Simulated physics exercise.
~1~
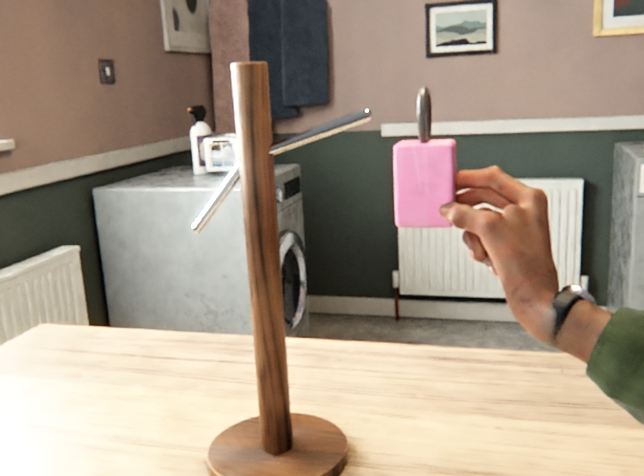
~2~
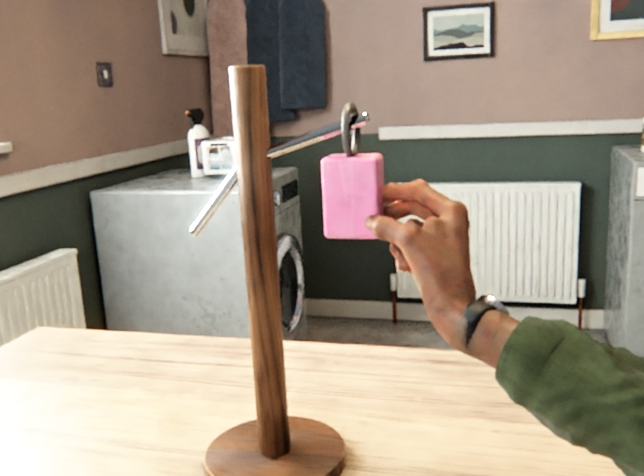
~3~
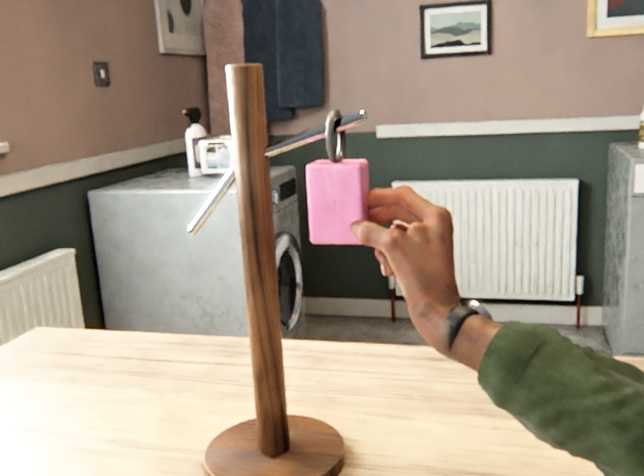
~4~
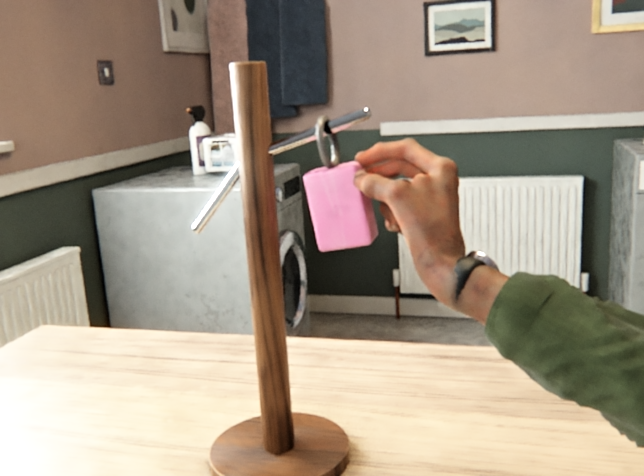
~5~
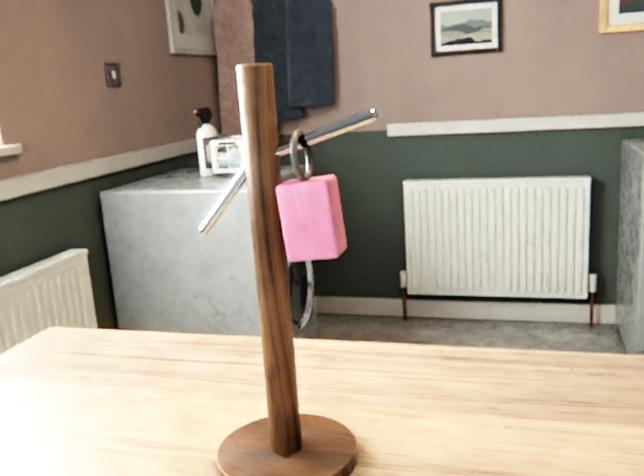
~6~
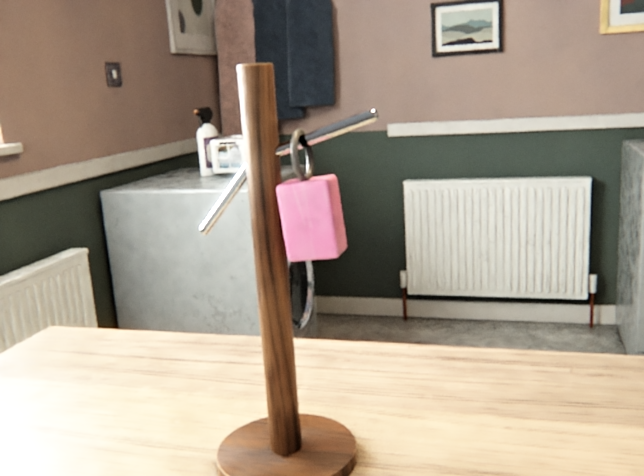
A right hand in a green sleeve, with a dark band at the wrist, holds a pink pouch by its side in a room seen from a slightly swaying, table-level view. A wooden peg stand with metal pegs rises from a pale wooden table, with a grey cabinet and washing machine behind it and a white radiator to the right. The hand carries the pouch left and brings its dark ring over the right-hand peg. It lowers the pouch, which tilts and shifts inward as the fingers let go. The hand leaves, and the pouch hangs still near the post.
